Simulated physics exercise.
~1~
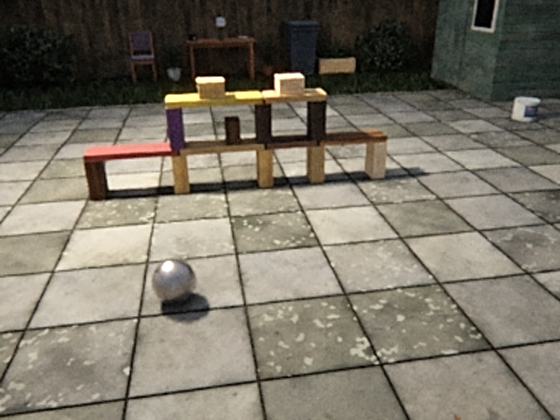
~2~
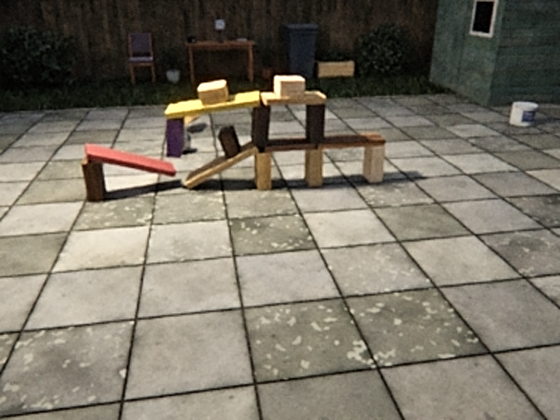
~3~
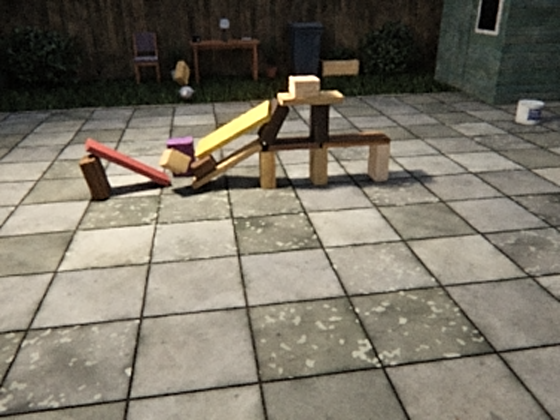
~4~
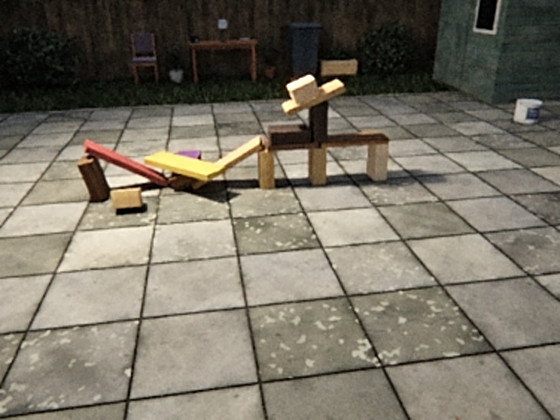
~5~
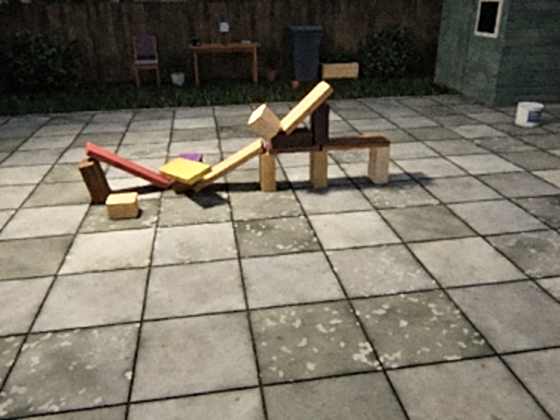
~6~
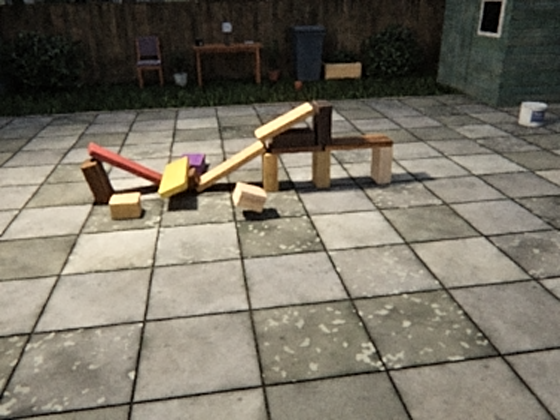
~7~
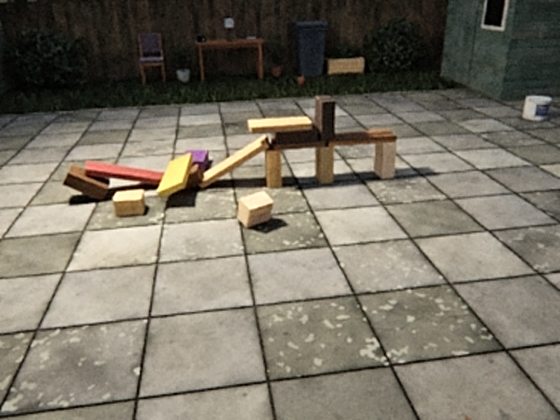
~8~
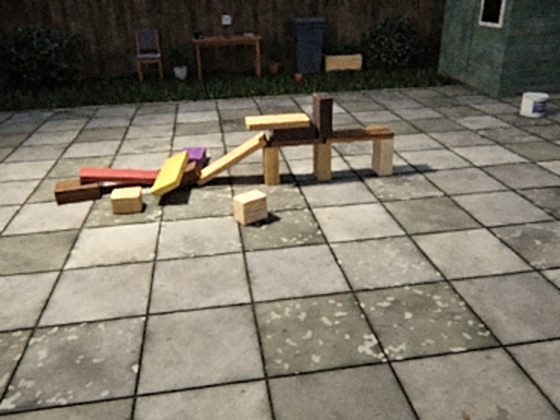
A two-storey house of wooden posts and planks stood on a paved yard until a steel ball rolled into its left side, bringing down the yellow plank, purple post and both top blocks, while the right part of the lower floor stayed standing.
